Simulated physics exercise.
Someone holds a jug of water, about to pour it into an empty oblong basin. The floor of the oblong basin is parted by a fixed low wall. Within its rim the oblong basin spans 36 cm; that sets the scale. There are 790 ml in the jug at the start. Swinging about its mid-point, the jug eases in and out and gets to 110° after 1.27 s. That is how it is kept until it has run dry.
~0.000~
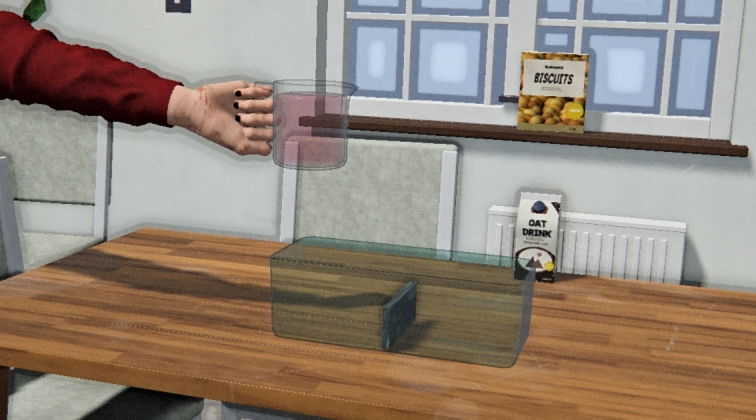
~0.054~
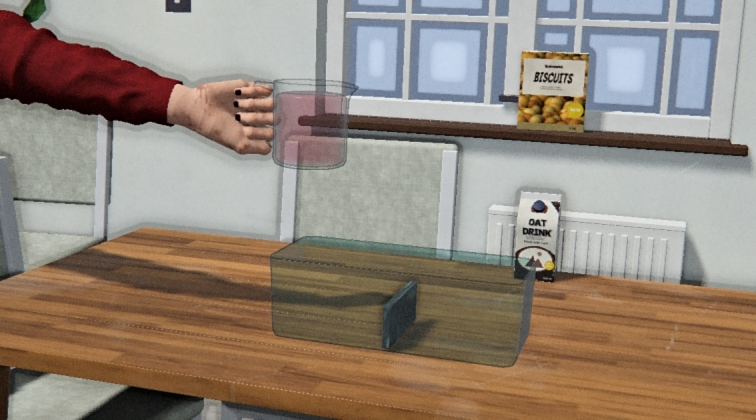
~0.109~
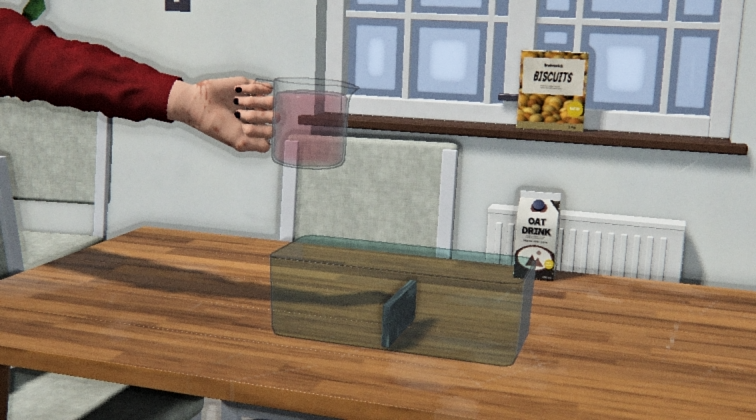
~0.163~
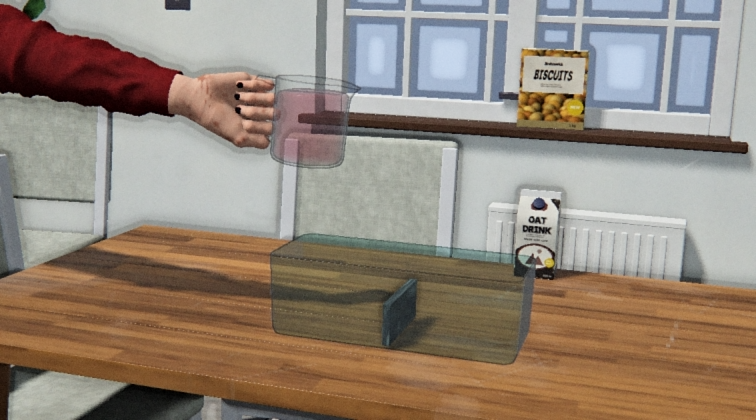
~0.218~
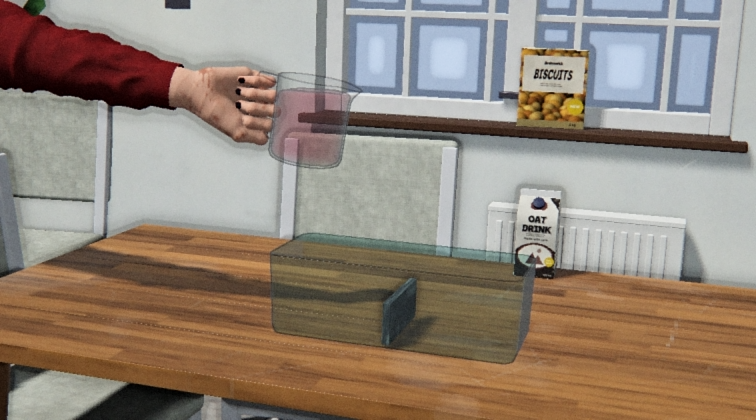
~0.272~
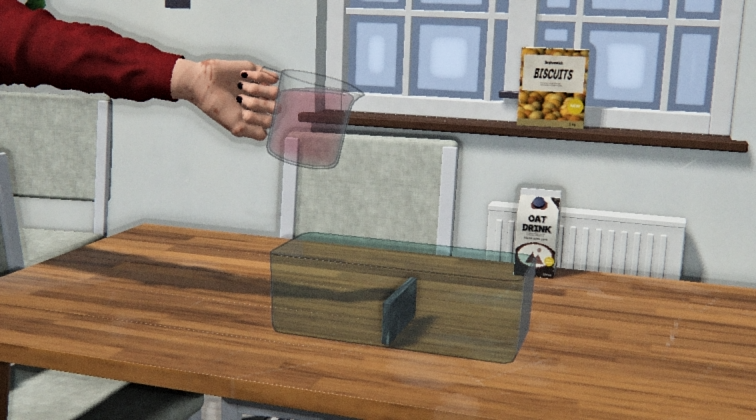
The clip shows a hand in a red sleeve holding a clear jug of pinkish liquid above a transparent oblong basin on a wooden table, first almost still, then slowly tilting the jug slightly to the right.
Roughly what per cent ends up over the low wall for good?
About 58 in every hundred.
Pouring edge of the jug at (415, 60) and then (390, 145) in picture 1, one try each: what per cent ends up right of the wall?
It comes to 95 per cent, and then 80 per cent.
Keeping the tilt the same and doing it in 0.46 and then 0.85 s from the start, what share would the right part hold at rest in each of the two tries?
30 in a hundred, followed by 45 in a hundred.
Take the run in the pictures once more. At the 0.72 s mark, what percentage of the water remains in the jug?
Near 78 in a hundred.
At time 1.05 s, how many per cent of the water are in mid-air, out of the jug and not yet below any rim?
Close to 22 per cent.
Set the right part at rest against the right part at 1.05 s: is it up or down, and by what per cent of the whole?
It goes higher by about 12 %.
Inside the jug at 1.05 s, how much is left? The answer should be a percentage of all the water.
About 22 % is still there.
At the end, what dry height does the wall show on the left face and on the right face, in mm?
Left about 48 mm, while the right is about 42 mm.
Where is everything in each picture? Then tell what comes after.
In the first picture, tilt 0°; pouring edge (358, 87); surface from (280, 94) to (347, 97); the oblong basin's rim runs from (287, 248) to (530, 274); the wall's top is at (401, 295).
In the second picture, tilt 0°; pouring edge (358, 87); surface from (280, 93) to (347, 97).
In the third picture, tilt 2°; pouring edge (359, 87); surface from (280, 92) to (348, 96).
In the fourth picture, tilt 4°; pouring edge (361, 88); surface from (282, 90) to (350, 96).
In the fifth picture, tilt 8°; pouring edge (362, 91); surface from (282, 90) to (352, 95).
In the sixth picture, tilt 12°; pouring edge (364, 94); surface from (284, 91) to (356, 95).
Then, 0.72 s in, the tilt is 67° and 78 per cent is still to pour, 0 is left of the wall and 4 right of it.
Then, 1.05 s in, the tilt is 102° and 22 per cent is still to pour, 8 is left of the wall and 47 right of it.
Then, 1.40 s in, the tilt is 110° and 1 per cent is still to pour, 37 is left of the wall and 58 right of it.
Then, 1.77 s in, the tilt is 110° and 0 per cent is still to pour, 40 is left of the wall and 59 right of it.
Finally, 40 per cent lies left of the wall, 58 right of it and 1 outside.
